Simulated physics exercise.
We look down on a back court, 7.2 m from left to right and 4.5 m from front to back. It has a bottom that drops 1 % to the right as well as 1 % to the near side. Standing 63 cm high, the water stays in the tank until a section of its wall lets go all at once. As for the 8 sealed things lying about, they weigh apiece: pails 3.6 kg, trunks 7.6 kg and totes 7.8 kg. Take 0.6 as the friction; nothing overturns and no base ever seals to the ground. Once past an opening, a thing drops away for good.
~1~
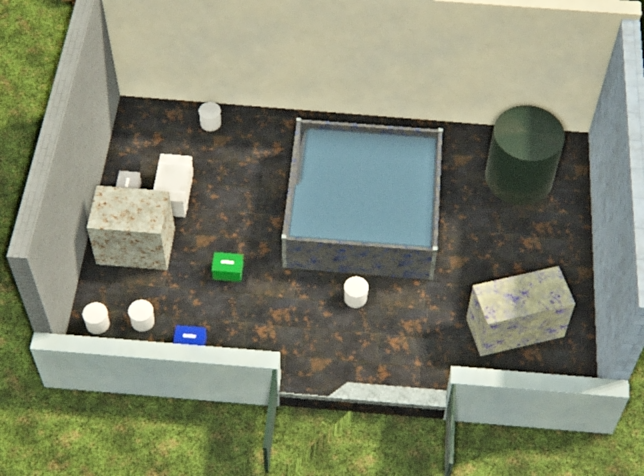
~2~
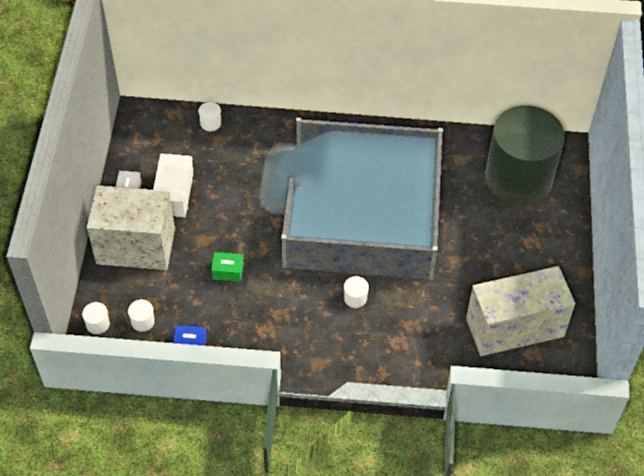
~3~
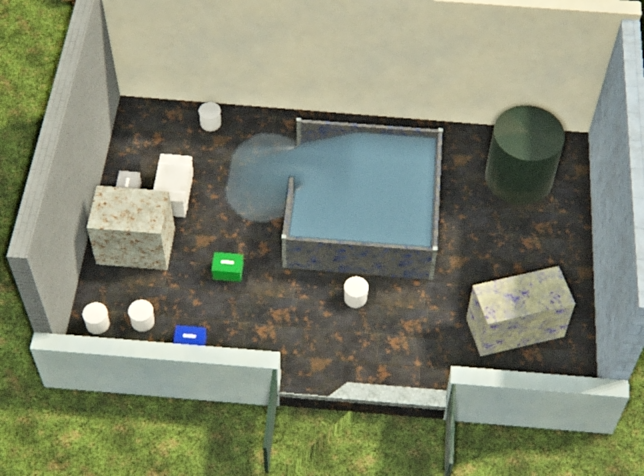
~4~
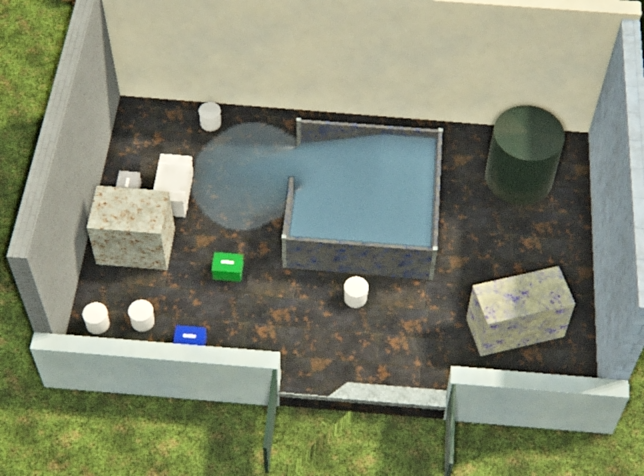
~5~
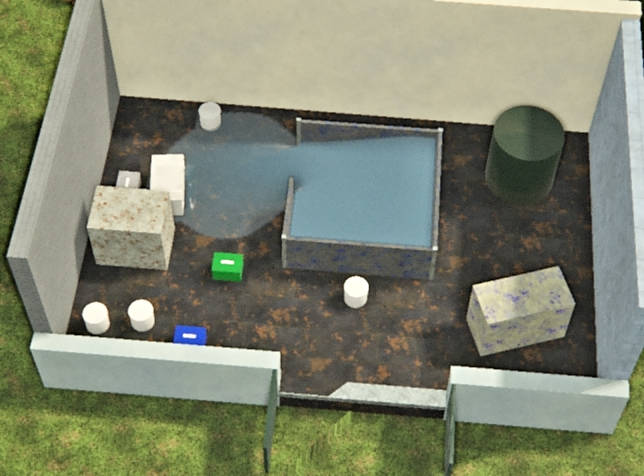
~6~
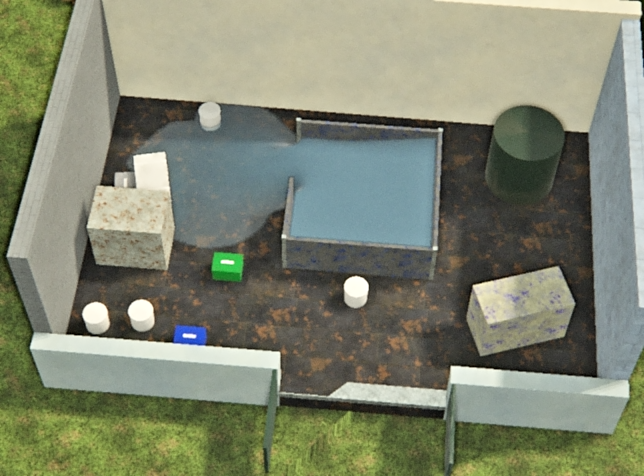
The clip shows a walled court with a square basin of water, scattered blocks, cylinders, and green and blue totes; water pours from the basin's left side and spreads leftward across the floor, reaching a white block, which shifts slightly.
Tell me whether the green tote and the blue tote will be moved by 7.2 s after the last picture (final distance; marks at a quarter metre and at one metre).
Well, the green tote goes a great distance, and as for the blue tote, it goes a great distance.
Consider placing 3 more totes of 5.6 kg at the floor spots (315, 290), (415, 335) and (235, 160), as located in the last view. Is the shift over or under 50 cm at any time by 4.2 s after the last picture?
The first one ends up inside that, the second inside that, the third beyond that.
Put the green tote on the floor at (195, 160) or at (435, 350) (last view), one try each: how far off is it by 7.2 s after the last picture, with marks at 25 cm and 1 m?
I'd expect that it gets borne away first and remains where it was second.
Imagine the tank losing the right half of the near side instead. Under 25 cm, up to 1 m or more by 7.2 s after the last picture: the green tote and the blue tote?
First the green tote: It holds steady; as for the blue tote, it holds steady.
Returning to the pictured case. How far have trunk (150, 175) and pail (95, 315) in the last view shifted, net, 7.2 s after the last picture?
In that order: 300 cm, 140 cm.
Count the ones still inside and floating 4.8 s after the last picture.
Then: 5.
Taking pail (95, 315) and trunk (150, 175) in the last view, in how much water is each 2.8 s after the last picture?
Depth approx. 11 cm / 25 cm.
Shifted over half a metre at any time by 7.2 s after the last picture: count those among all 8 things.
That adds up to 7.
Then, 0.9 s after the last picture the green tote is near (227, 262), 0.0 m from its start, aground; the blue tote is near (189, 336), 0.0 m from its start, aground; 0 of 8 are out; 3 afloat.
Then, 2.8 s after the last picture the green tote is near (234, 272), 0.2 m from its start, aground; the blue tote is near (192, 337), 0.0 m from its start, aground; 0 of 8 are out; 4 afloat.
Then, 4.8 s after the last picture the green tote is near (376, 349), 2.4 m from its start, aground; the blue tote has gone out; 1 of 8 are out; 5 afloat.
Then, 7.2 s after the last picture the green tote is near (478, 360), 3.7 m from its start, aground; the blue tote has gone out; 1 of 8 are out; 5 afloat.
